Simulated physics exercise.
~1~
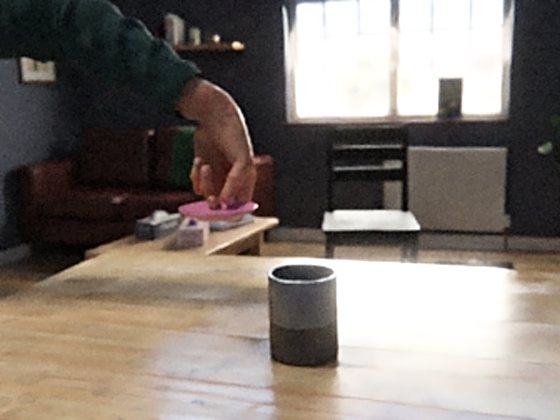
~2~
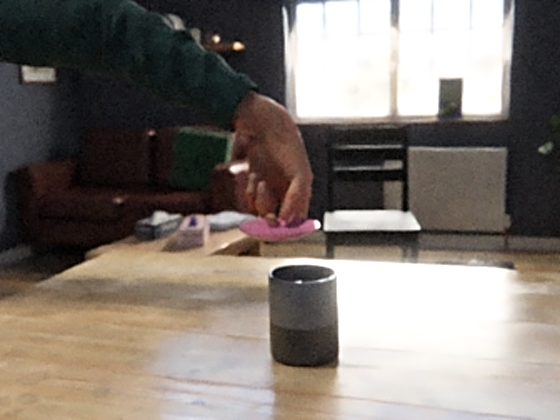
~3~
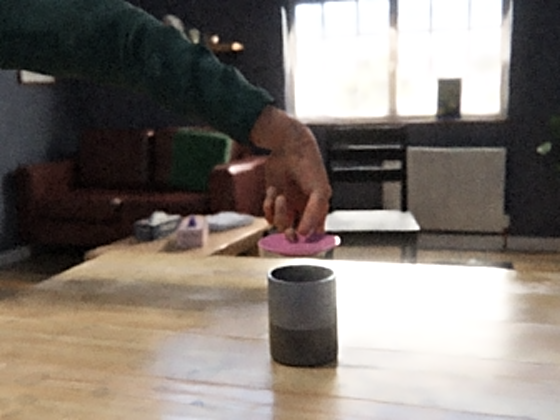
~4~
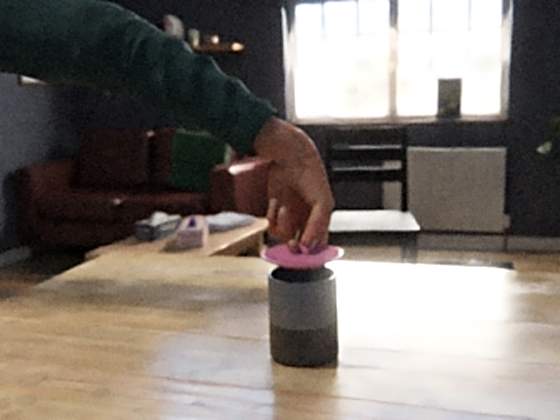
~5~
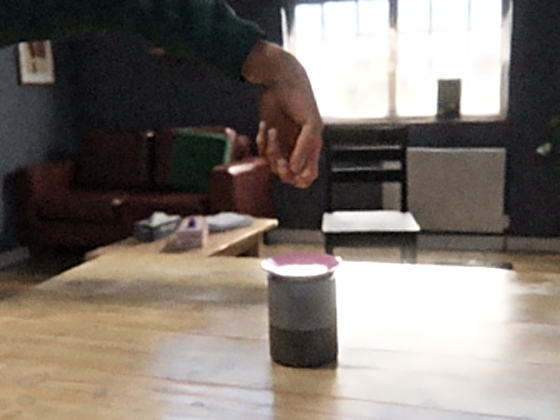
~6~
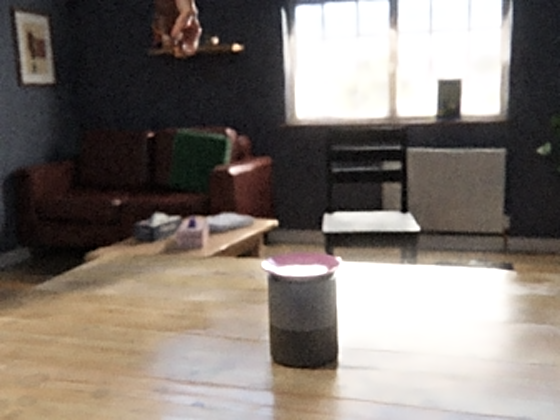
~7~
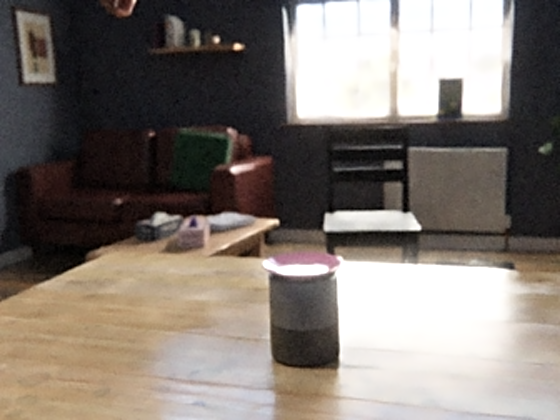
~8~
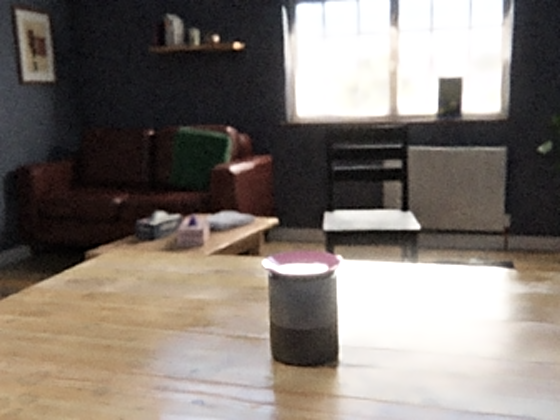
Pink saucer being lowered by a hand onto a grey cup on a wooden table, staying on the rim as the hand withdraws.
